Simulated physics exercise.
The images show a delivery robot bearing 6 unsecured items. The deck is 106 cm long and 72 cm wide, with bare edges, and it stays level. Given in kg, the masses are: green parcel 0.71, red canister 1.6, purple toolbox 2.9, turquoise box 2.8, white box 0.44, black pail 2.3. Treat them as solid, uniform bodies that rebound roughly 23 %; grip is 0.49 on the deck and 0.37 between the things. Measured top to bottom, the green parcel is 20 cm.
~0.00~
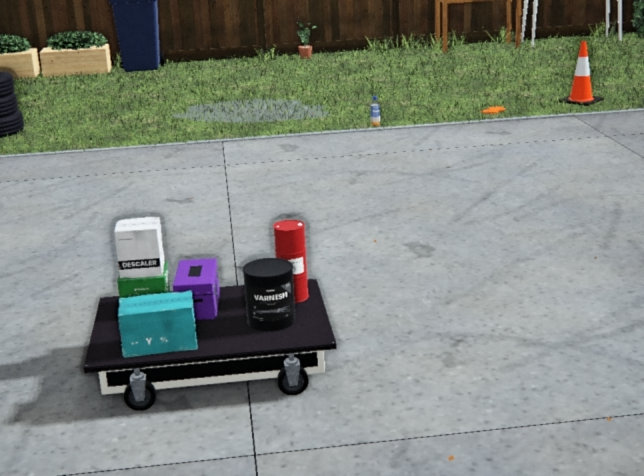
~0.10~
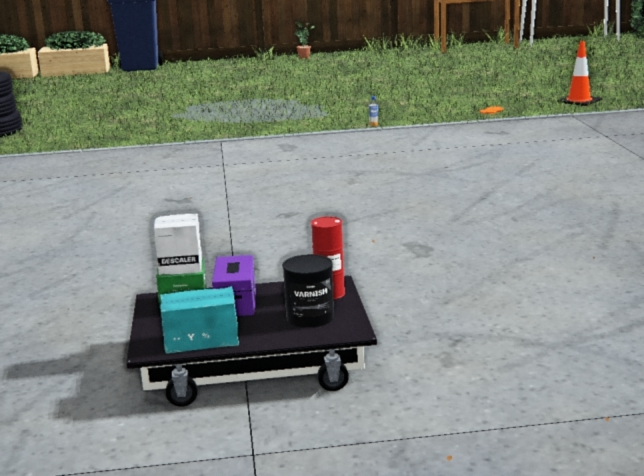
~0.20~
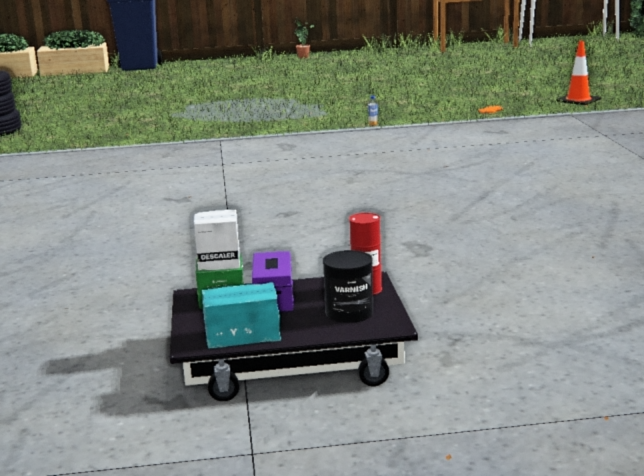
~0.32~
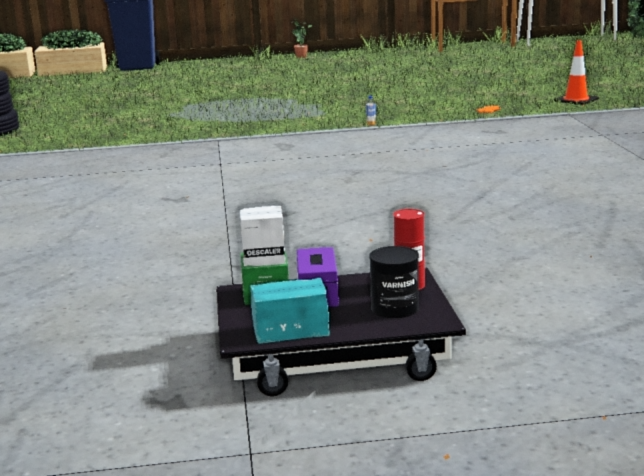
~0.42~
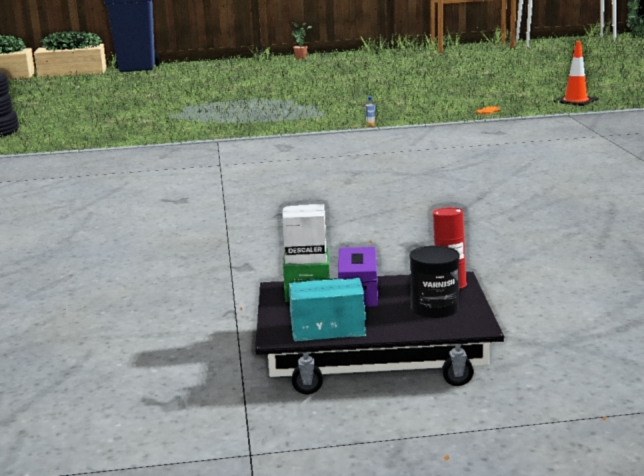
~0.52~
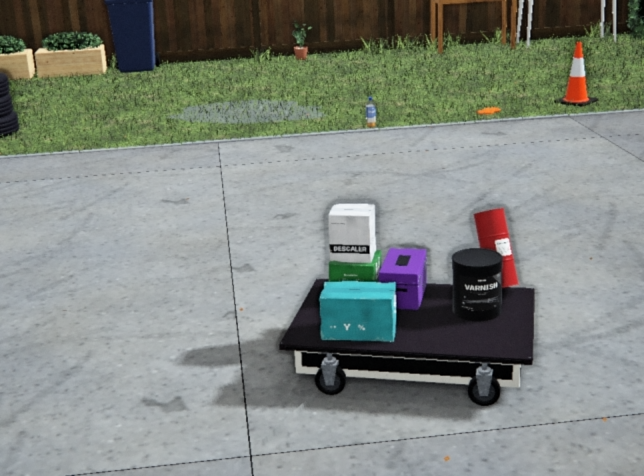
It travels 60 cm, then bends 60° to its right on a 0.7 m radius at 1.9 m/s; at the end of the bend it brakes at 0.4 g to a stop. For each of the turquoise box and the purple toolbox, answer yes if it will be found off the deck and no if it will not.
Answers: Turquoise box - no, purple toolbox - yes.
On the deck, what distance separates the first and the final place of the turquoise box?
Around 2 centimetres.
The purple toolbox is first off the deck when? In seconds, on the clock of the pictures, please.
0.8 s or so.
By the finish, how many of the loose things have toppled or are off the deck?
In total, 4.
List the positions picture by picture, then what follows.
The first picture shows cart 0 cm along; turquoise box (158, 324); purple toolbox (197, 289).
The second picture shows cart 19 cm along; white box (178, 244); black pail (309, 291).
The third picture shows cart 38 cm along; red canister (366, 254).
The fourth picture shows cart 61 cm along; white box (263, 236); black pail (395, 282).
The fifth picture shows cart 80 cm along, turned 5°; red canister (450, 248) leaning 5°.
The sixth picture shows cart 99 cm along, turned 20°; turquoise box (359, 311) slid 2 cm; purple toolbox (403, 278) slid 6 cm.
After 0.72 s, cart 137 cm along, turned 51°; red canister now off the deck; purple toolbox slid 20 cm near (500, 293); turquoise box slid 3 cm near (409, 326).
After 1.02 s, cart 189 cm along, turned 60°; purple toolbox, white box and black pail now off the deck; turquoise box slid 3 cm near (491, 366); green parcel slid 14 cm.
After 1.42 s, cart 209 cm along, turned 60°, stopped; turquoise box slid 3 cm near (531, 385); green parcel slid 14 cm.
At rest (1.8 s), off the deck, red canister, purple toolbox, white box and black pail; not toppled but over 10 cm from the start, green parcel; the last one in place, give or take 10 cm. In the last view, turquoise box near (531, 385).
